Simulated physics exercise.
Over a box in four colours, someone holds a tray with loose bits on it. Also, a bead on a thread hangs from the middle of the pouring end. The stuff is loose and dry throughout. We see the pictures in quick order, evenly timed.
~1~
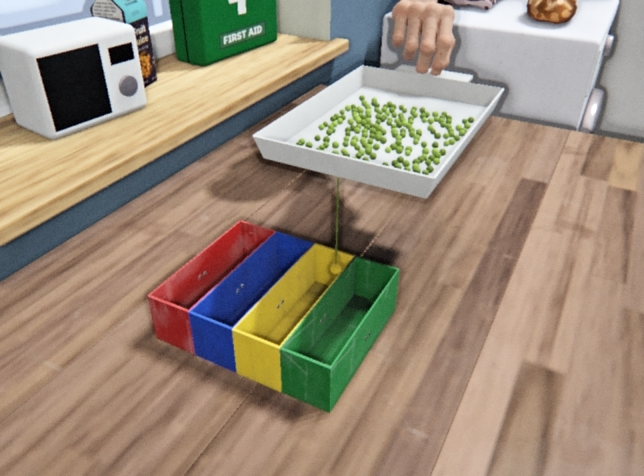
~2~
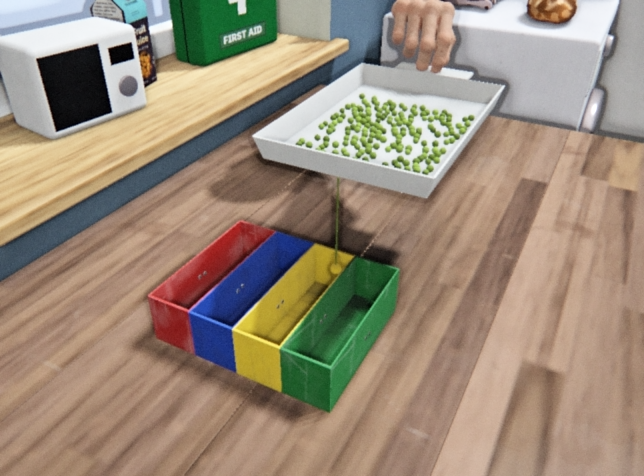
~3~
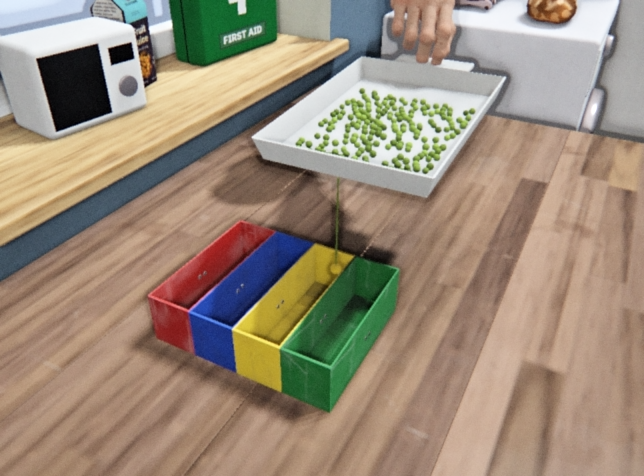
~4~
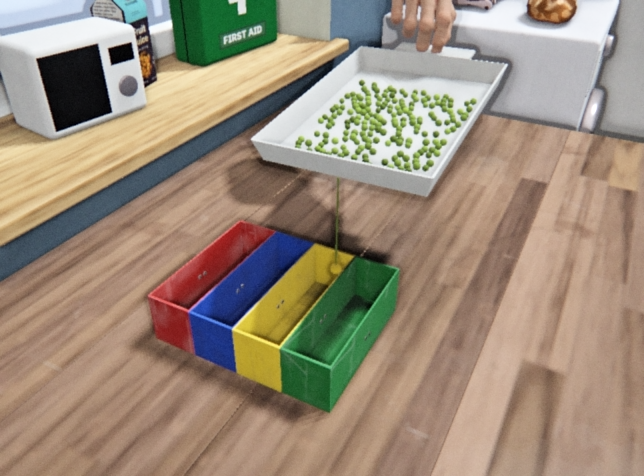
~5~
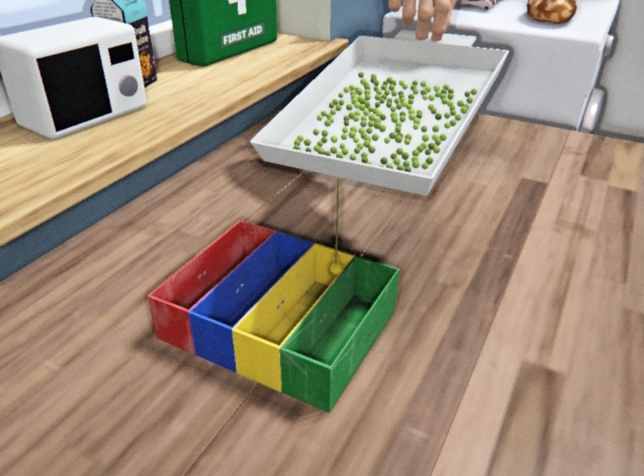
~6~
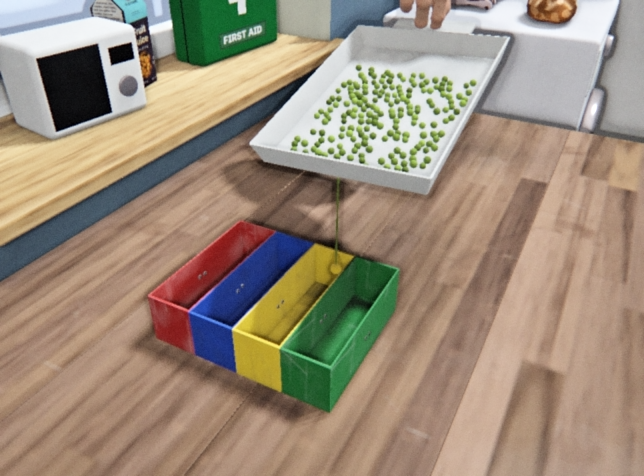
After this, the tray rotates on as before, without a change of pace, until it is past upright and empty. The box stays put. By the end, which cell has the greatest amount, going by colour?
By colour, blue has the most.
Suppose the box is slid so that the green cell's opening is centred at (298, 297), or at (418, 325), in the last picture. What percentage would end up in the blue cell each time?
Near 10 % and 30 %.
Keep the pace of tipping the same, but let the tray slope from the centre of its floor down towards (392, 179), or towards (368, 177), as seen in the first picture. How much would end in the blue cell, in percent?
You'd see roughly 0 per cent the first time and 0 per cent the second.
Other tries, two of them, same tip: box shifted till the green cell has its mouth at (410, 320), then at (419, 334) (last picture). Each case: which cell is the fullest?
In order: That red cell, red.
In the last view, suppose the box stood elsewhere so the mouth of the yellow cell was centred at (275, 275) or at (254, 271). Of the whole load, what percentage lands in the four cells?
First case 90 in a hundred, second case 80 in a hundred.
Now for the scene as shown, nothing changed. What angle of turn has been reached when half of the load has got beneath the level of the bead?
About 95° of tilt.
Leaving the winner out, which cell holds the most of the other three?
Ranked second: Yellow.
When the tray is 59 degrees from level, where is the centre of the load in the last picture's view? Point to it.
The middle of the load sits near (323, 150).
Soon, tray tipped steeply; nearly all on the tray; a stray few in the blue cell.
A while on, tray tipped right over; a small part on the tray; about a third in the blue cell; about a quarter in the yellow cell; a small part in the green cell; a stray few in the red cell; about a quarter falling or outside the box.
Towards the end, tray tipped past a quarter turn; about half in the blue cell; about a third in the yellow cell; a small part in the green cell; a stray few in the red cell; a stray few falling or outside the box.
Finally, tray tipped past a quarter turn; about half in the blue cell; about a third in the yellow cell; a small part in the green cell; a stray few in the red cell; a stray few outside the box.
